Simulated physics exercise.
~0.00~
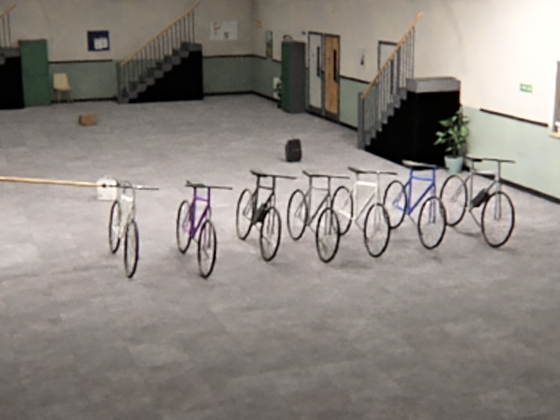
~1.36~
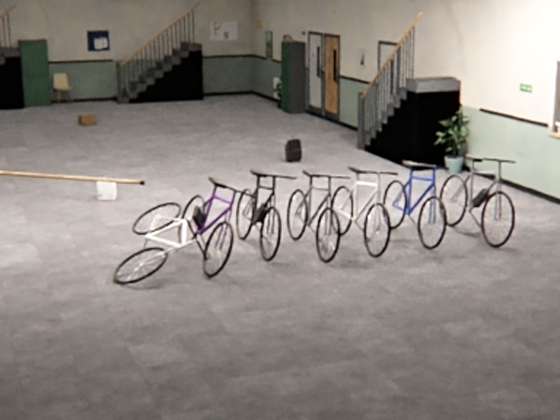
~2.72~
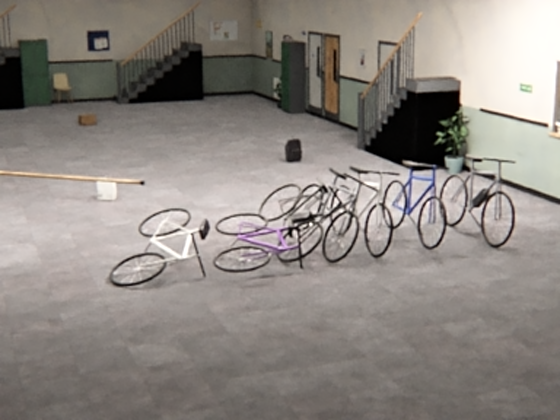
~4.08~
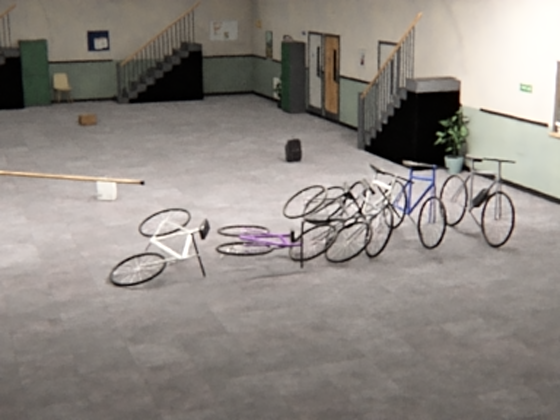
In this clip, a pole shifts right beside a row of seven upright bicycles in a large hall, and the white one at the left end topples, followed by the purple one and others beyond it, while the blue bicycle and the rightmost one stay standing.
